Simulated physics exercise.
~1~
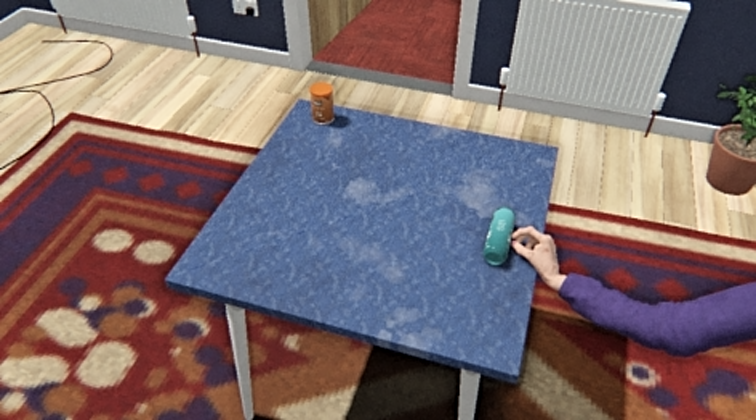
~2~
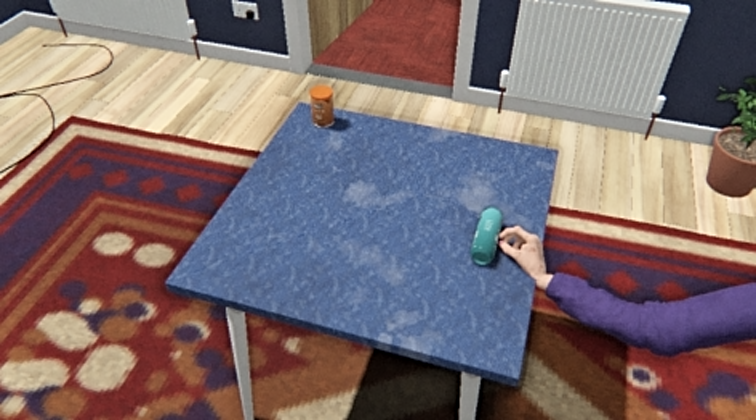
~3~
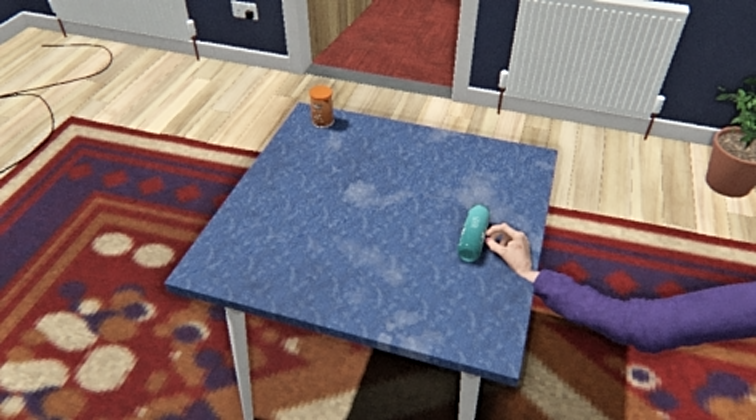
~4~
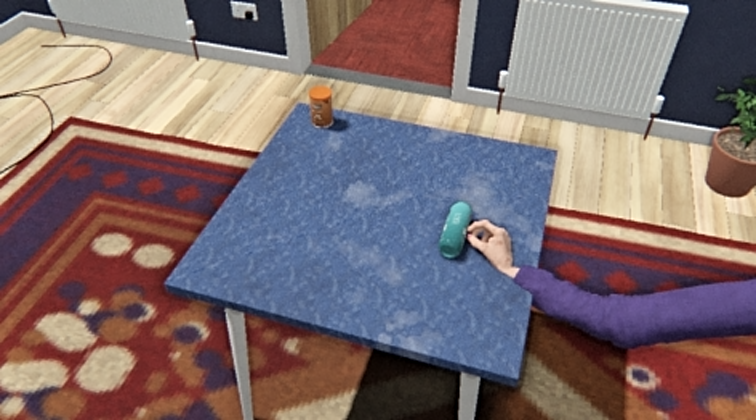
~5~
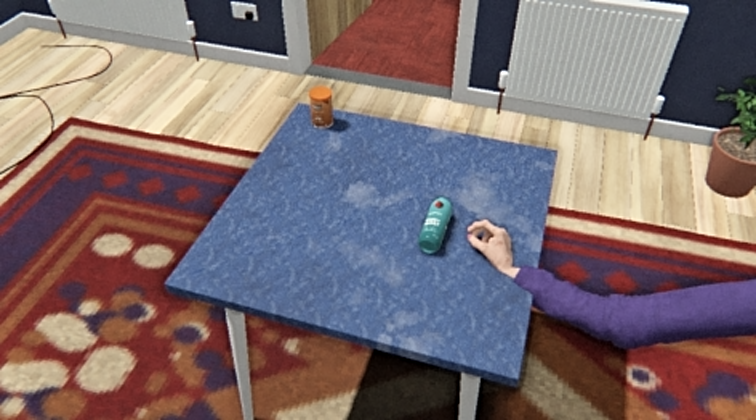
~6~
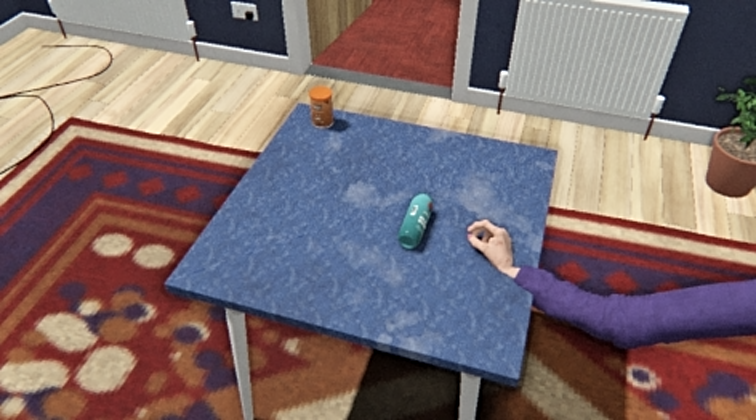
A turquoise can lying on its side near the right edge of a blue table is pushed left by a hand in a purple sleeve. The hand then stays still while the can rolls on by itself toward the middle, as an orange container stands unmoved at the far corner.
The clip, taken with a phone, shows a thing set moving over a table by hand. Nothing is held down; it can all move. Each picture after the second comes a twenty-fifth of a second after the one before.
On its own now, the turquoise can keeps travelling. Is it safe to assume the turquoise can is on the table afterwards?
No - it is off the table at the end.
Then, 0.30 s after the last picture, turquoise can rolled well along near (280, 191).
Then, 0.70 s after the last picture, turquoise can now off the table.
By the end, off the table, turquoise can.
